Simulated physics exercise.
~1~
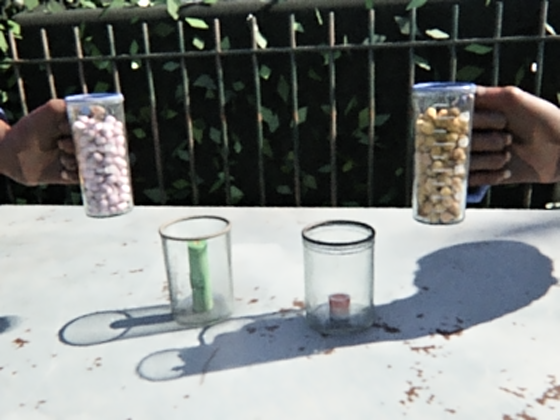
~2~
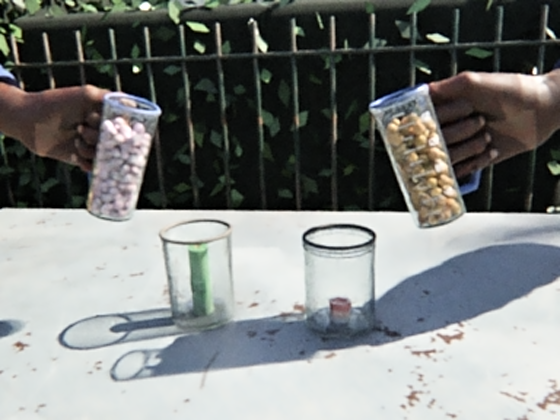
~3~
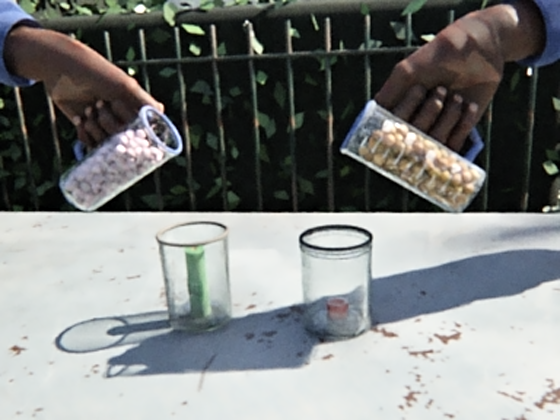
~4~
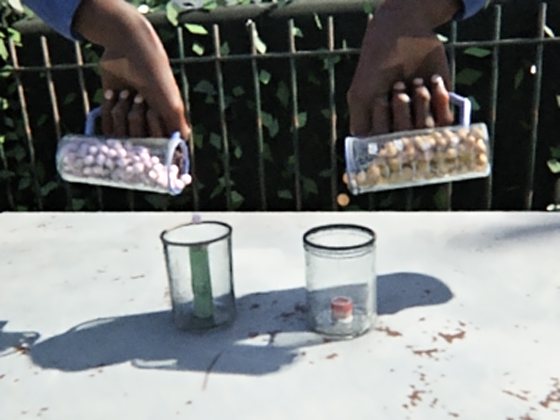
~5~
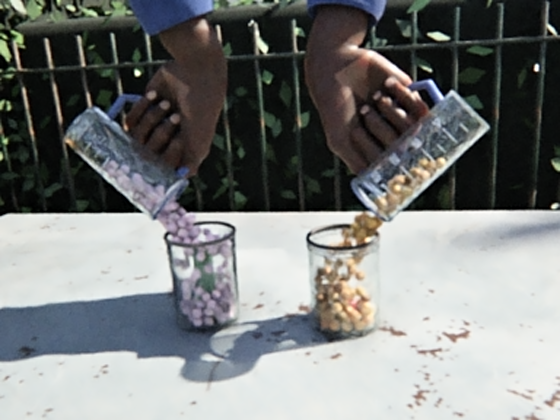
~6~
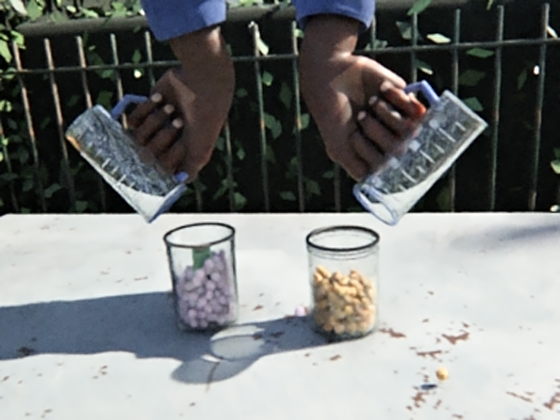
Two hands tipped cups of small pinkish and tan pieces into two clear containers on a white table, emptying both. The green object on the left still showed above its pile, the short red one on the right was buried, and a few pieces lay outside.
